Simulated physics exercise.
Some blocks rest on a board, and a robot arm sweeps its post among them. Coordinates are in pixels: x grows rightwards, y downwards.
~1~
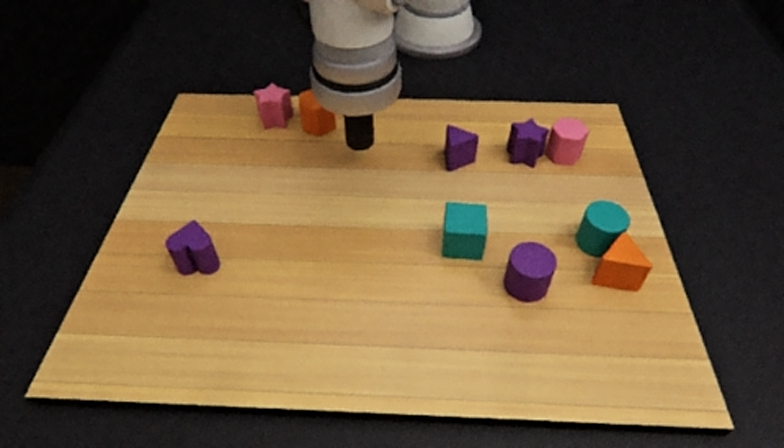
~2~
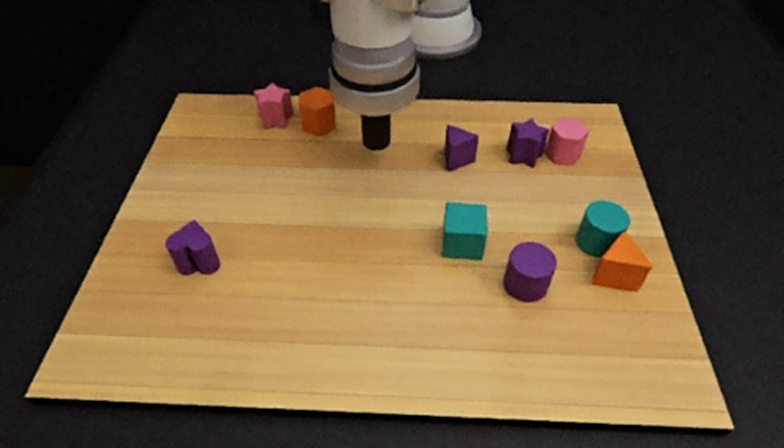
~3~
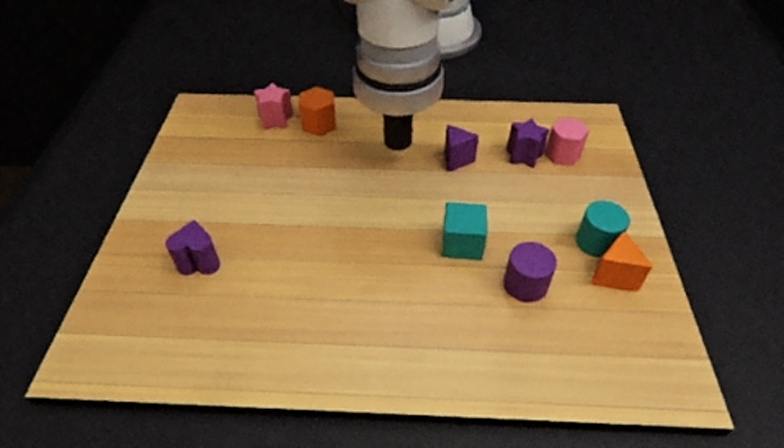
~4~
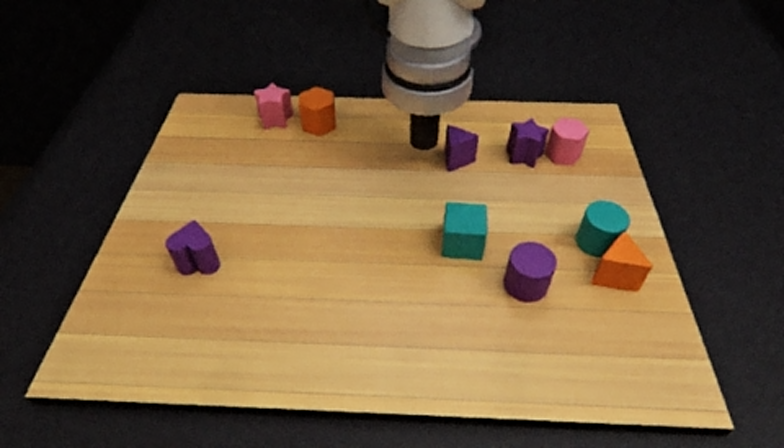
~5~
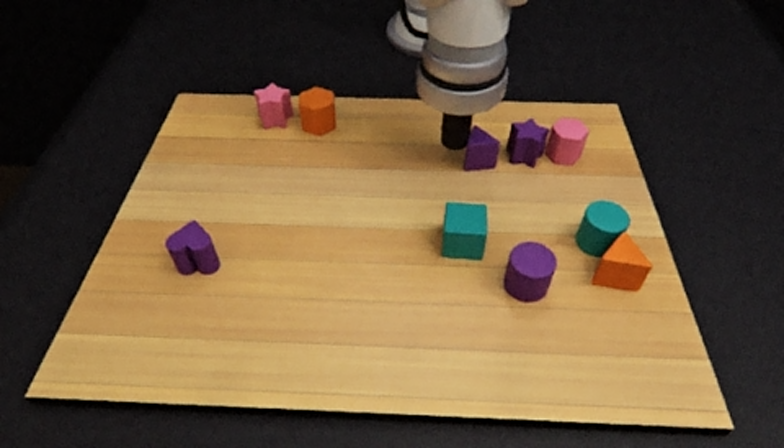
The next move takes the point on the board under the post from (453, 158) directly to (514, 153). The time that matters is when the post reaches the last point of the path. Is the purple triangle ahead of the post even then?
Answer: No.
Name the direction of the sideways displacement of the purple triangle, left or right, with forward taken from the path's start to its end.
The purple triangle is shifted sideways to the right, facing along the path from start to end.
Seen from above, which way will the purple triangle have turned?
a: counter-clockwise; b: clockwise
b (clockwise)
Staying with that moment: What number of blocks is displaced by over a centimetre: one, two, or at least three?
The push will move three blocks or more.
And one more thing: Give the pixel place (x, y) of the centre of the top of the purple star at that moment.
Around (553, 127).
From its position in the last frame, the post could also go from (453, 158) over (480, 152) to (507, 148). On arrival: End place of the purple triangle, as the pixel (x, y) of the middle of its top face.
Top centre: (513, 139).
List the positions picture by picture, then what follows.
The first frame shows post's lower end at (360, 143); purple triangle at (459, 134); purple star at (530, 129); pink hexagon at (571, 128).
The second frame shows post at (377, 143); blocks still.
The third frame shows post at (398, 142); blocks still.
The fourth frame shows post at (424, 142); blocks still.
The fifth frame shows post at (455, 142); purple triangle at (481, 137); purple star at (530, 129); pink hexagon at (571, 128).
What follows on the original path. Halfway along, post at (487, 139); purple triangle at (511, 139), turned 30° clockwise; purple star at (533, 129).
At the end, post at (517, 137); purple triangle at (527, 143), turned 65° clockwise; purple star at (553, 127), turned 30° anticlockwise; pink hexagon at (586, 128), turned 25° clockwise.
